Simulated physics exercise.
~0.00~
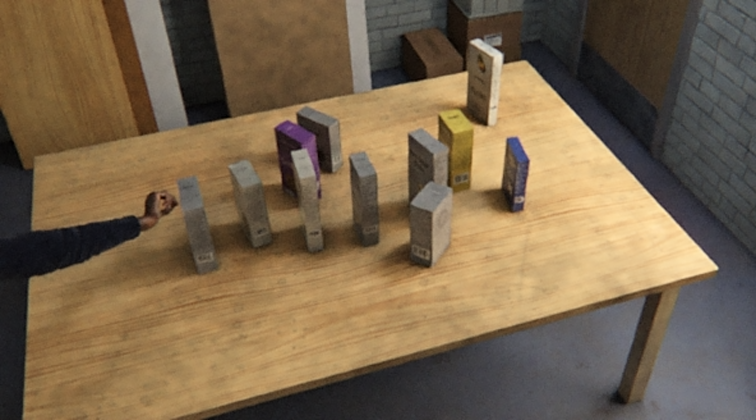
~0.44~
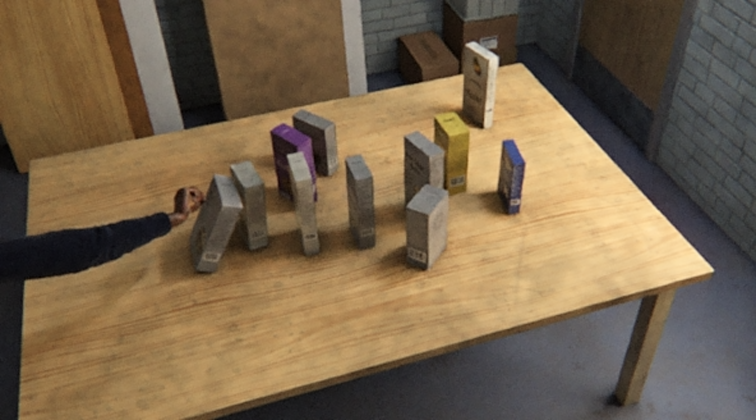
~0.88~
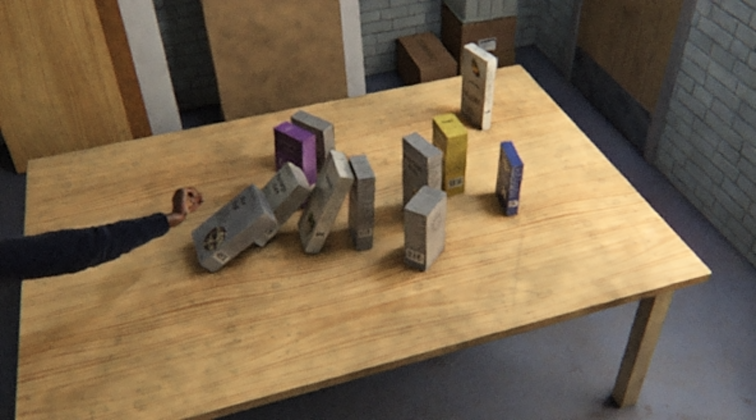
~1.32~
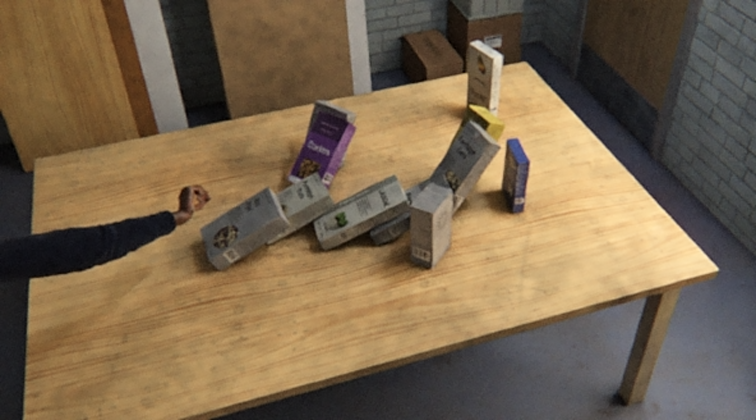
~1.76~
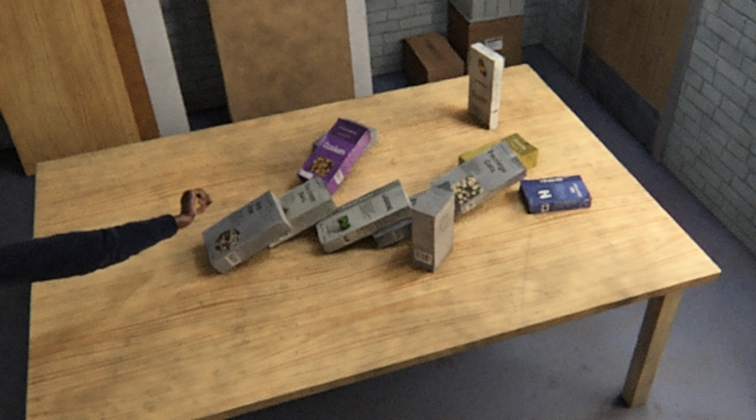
A hand tips a grey box, toppling most others rightward, leaving two boxes standing.
